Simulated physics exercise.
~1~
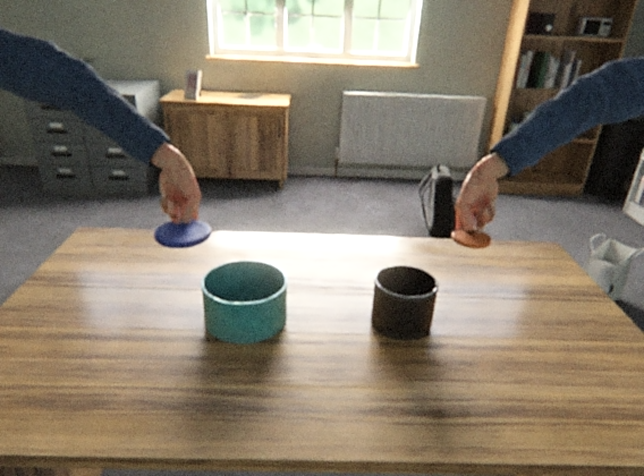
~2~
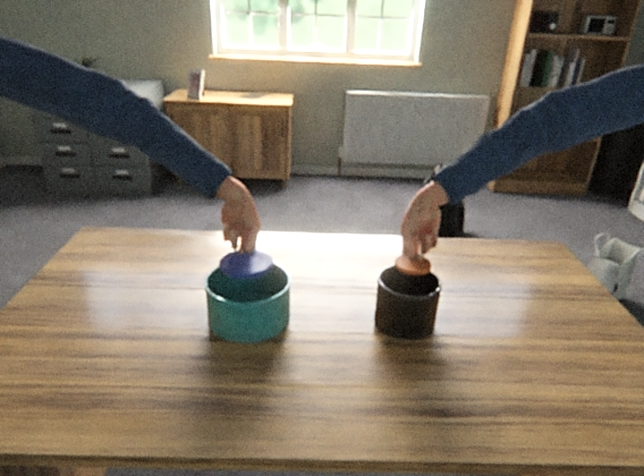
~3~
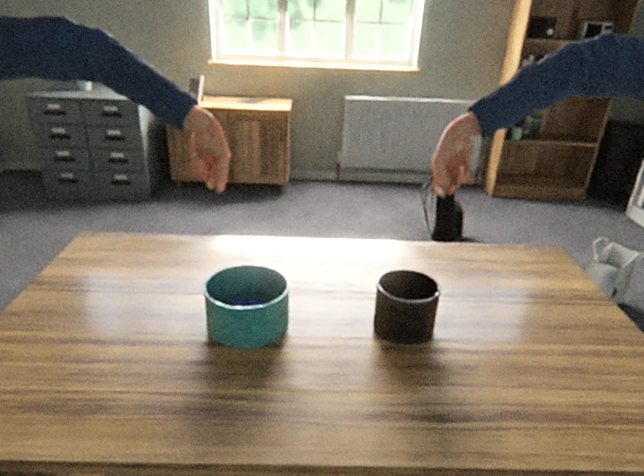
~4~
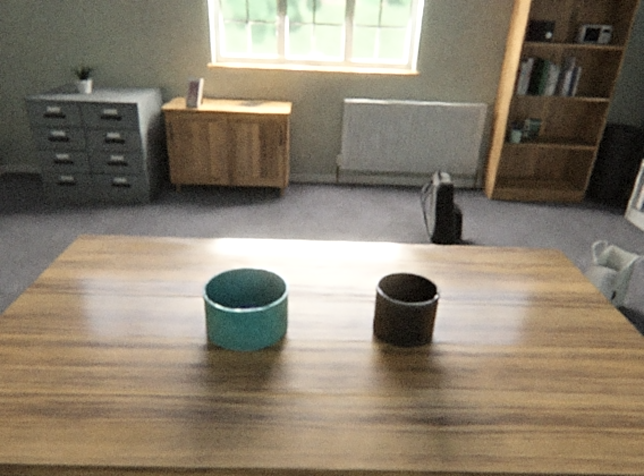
Blue lid and orange coaster lowered by two hands over a teal jar and a dark jar, both dropping inside.
